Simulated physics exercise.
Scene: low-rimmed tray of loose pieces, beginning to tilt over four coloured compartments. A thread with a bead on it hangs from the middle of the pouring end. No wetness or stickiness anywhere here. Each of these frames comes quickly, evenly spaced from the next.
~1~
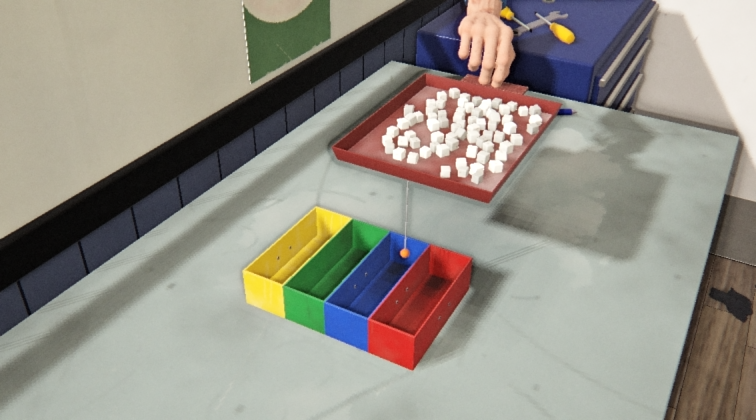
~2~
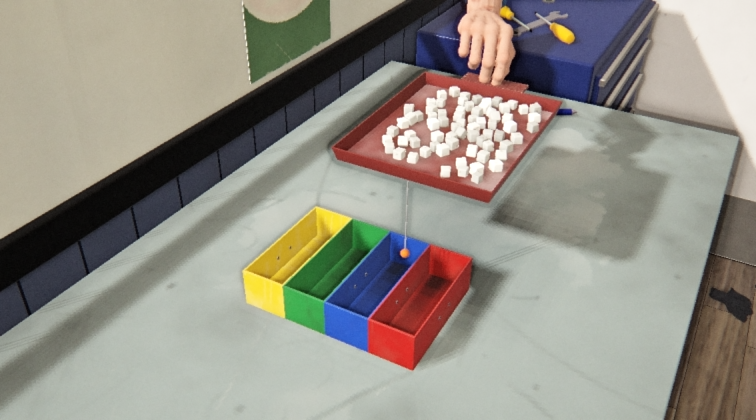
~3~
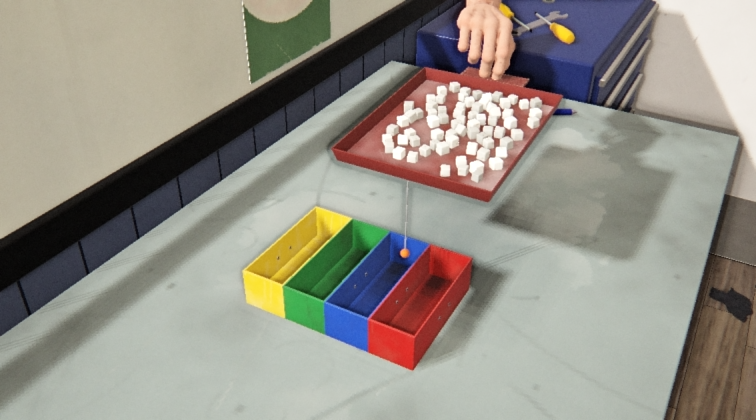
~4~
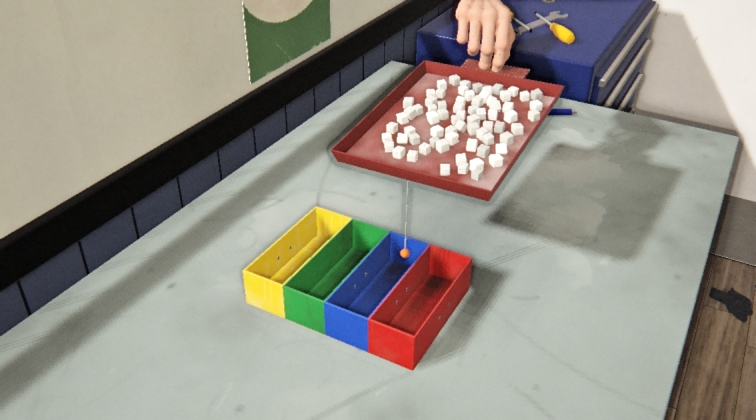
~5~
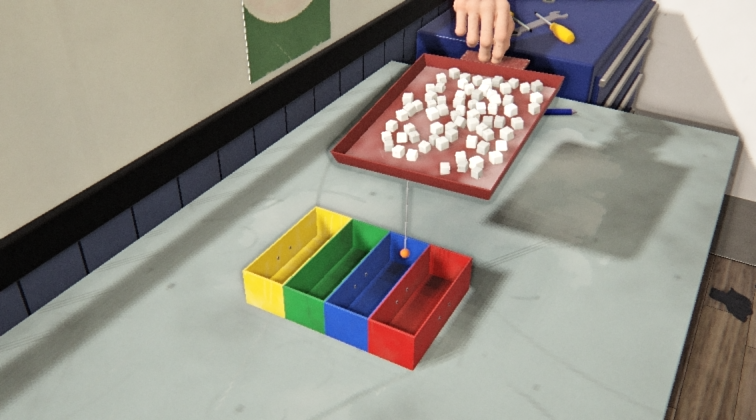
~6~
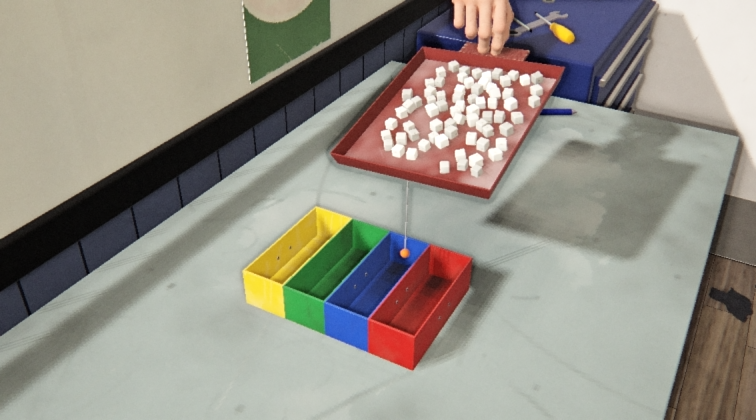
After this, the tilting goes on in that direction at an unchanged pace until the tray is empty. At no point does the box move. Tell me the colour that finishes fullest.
It's green.
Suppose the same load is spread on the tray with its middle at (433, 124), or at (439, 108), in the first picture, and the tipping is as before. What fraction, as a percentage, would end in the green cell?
You'd get 40 % the first time and 50 % the second.
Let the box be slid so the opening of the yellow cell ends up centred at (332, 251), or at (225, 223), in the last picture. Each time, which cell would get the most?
So the first one goes to the cell in yellow and the second to that red cell.
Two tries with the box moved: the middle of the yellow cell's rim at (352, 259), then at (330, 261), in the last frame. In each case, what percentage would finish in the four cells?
You'd see roughly 60 per cent first and roughly 90 per cent second.
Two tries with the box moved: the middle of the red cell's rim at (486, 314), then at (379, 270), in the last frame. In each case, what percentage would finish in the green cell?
About 20% on the first try and 10% on the second.
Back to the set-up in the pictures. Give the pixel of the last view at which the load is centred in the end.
Roughly at (329, 303).
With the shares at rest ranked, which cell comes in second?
The blue cell.
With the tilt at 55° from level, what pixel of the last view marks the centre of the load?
Roughly at (394, 144).
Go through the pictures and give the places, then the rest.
The first frame shows corners of the pouring end at (337, 146) and (490, 189), level; middle of the load at (457, 129), sugar cubes; bead on its thread at (405, 253); yellow cell at (264, 291); green cell at (304, 307); blue cell at (346, 324); red cell at (391, 341).
The second frame shows corners of the pouring end at (337, 147) and (490, 189), level; middle of the load at (457, 128).
The third frame shows corners of the pouring end at (337, 147) and (489, 189), tipped barely, lowest at the left corner; middle of the load at (457, 125).
The fourth frame shows corners of the pouring end at (336, 149) and (489, 188), tipped a little, lowest at the left corner; middle of the load at (457, 121).
The fifth frame shows corners of the pouring end at (336, 150) and (488, 187), tipped a little, lowest at the left corner; middle of the load at (456, 116).
The sixth frame shows corners of the pouring end at (336, 152) and (488, 187), tipped a little, lowest at the left corner; middle of the load at (456, 112); yellow cell at (264, 291); green cell at (304, 307); blue cell at (346, 324); red cell at (391, 341).
Soon after the last picture, tray tipped steeply; nearly all on the tray; a stray few falling or outside the box.
A little later, tray tipped right over; nearly all on the tray; a small part in the green cell.
Later still, tray tipped past a quarter turn; about half in the green cell; about a quarter in the blue cell; a small part in the red cell; a small part in the yellow cell; a small part falling or outside the box.
At rest, tray tipped past a quarter turn; about half in the green cell; about a quarter in the blue cell; a small part in the red cell; a small part in the yellow cell; a small part outside the box.
